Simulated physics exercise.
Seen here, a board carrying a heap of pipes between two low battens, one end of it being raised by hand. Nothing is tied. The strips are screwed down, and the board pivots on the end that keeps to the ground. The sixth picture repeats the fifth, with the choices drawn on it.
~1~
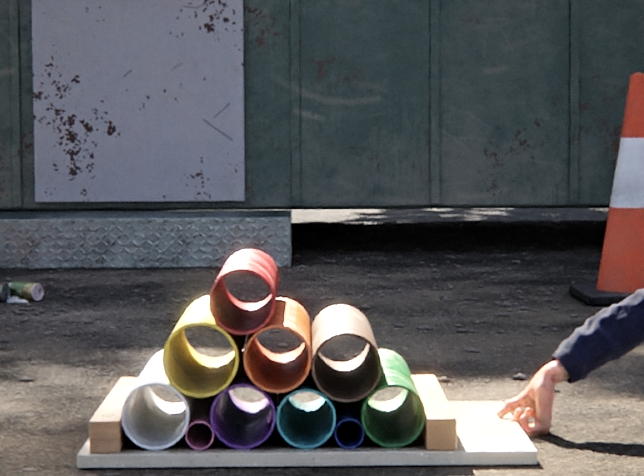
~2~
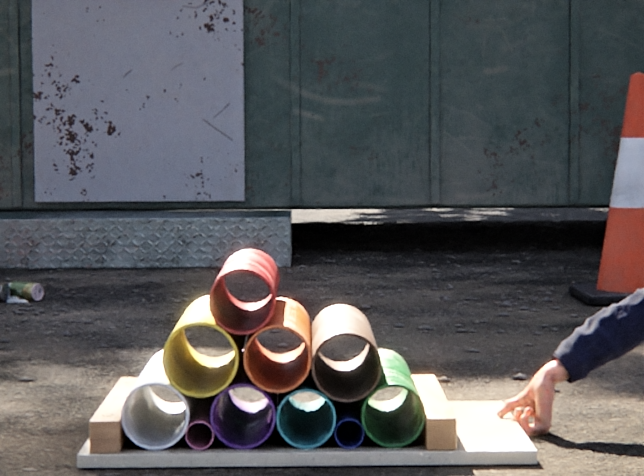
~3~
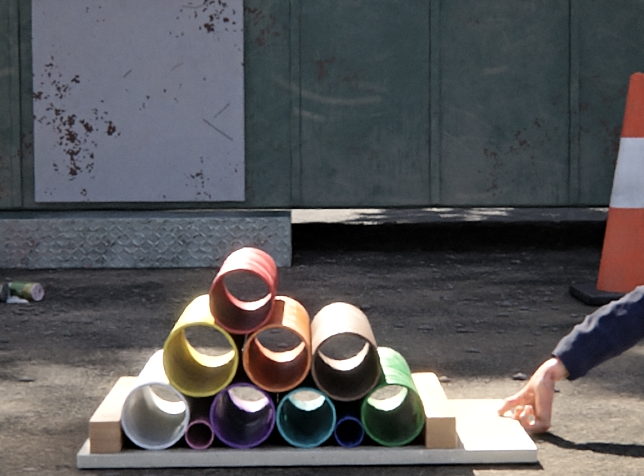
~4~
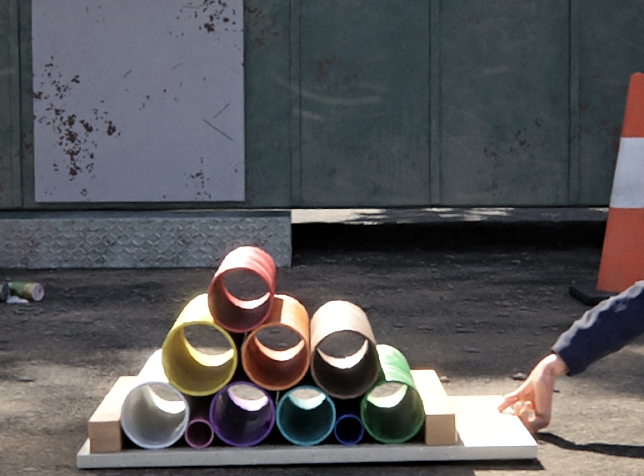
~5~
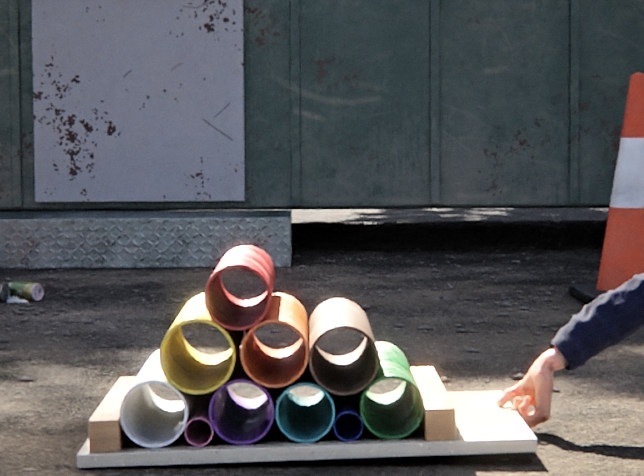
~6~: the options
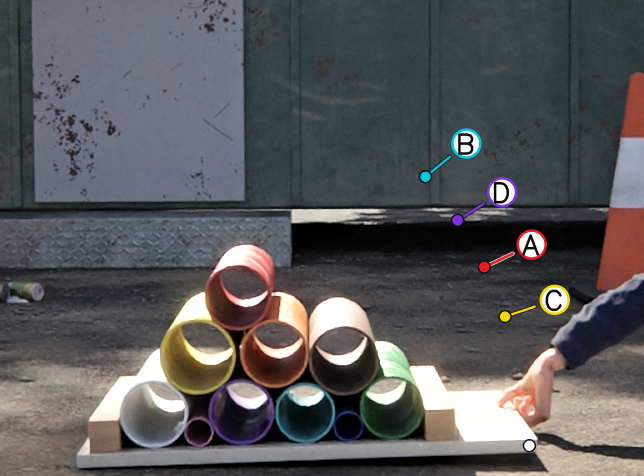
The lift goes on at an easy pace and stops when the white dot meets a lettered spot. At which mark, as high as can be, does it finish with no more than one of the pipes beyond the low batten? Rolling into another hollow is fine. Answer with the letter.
Mark D is as high as it can go.
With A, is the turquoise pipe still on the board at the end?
Yes.
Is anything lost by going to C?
No, at C.
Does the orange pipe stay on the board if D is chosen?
Yes, with D.
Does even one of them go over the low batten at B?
Yes, at B.
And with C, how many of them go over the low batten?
It comes to none.
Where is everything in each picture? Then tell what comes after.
Pink pipe (200, 435); purple pipe (243, 416); turquoise pipe (306, 419), in the first picture.
Turquoise pipe (306, 419); blue pipe (349, 434), in the second picture.
Board (307, 416); blue pipe (349, 432); green pipe (393, 414); yellow pipe (200, 359), in the third picture.
Board (307, 415); white pipe (154, 415); pink pipe (199, 434), in the fourth picture.
Board (307, 411); white pipe (154, 414); pink pipe (199, 432), in the fifth picture.
On the copy, A at (484, 267); B at (426, 177); C at (505, 317); D at (458, 220); the white dot at (529, 445).
On D. First, board at 18°.
Then, board at 32°.
Finally, board at 32°, none over the low batten.
By contrast, A none over the low batten; B four over the low batten (brown, orange, yellow, red); C none over the low batten.
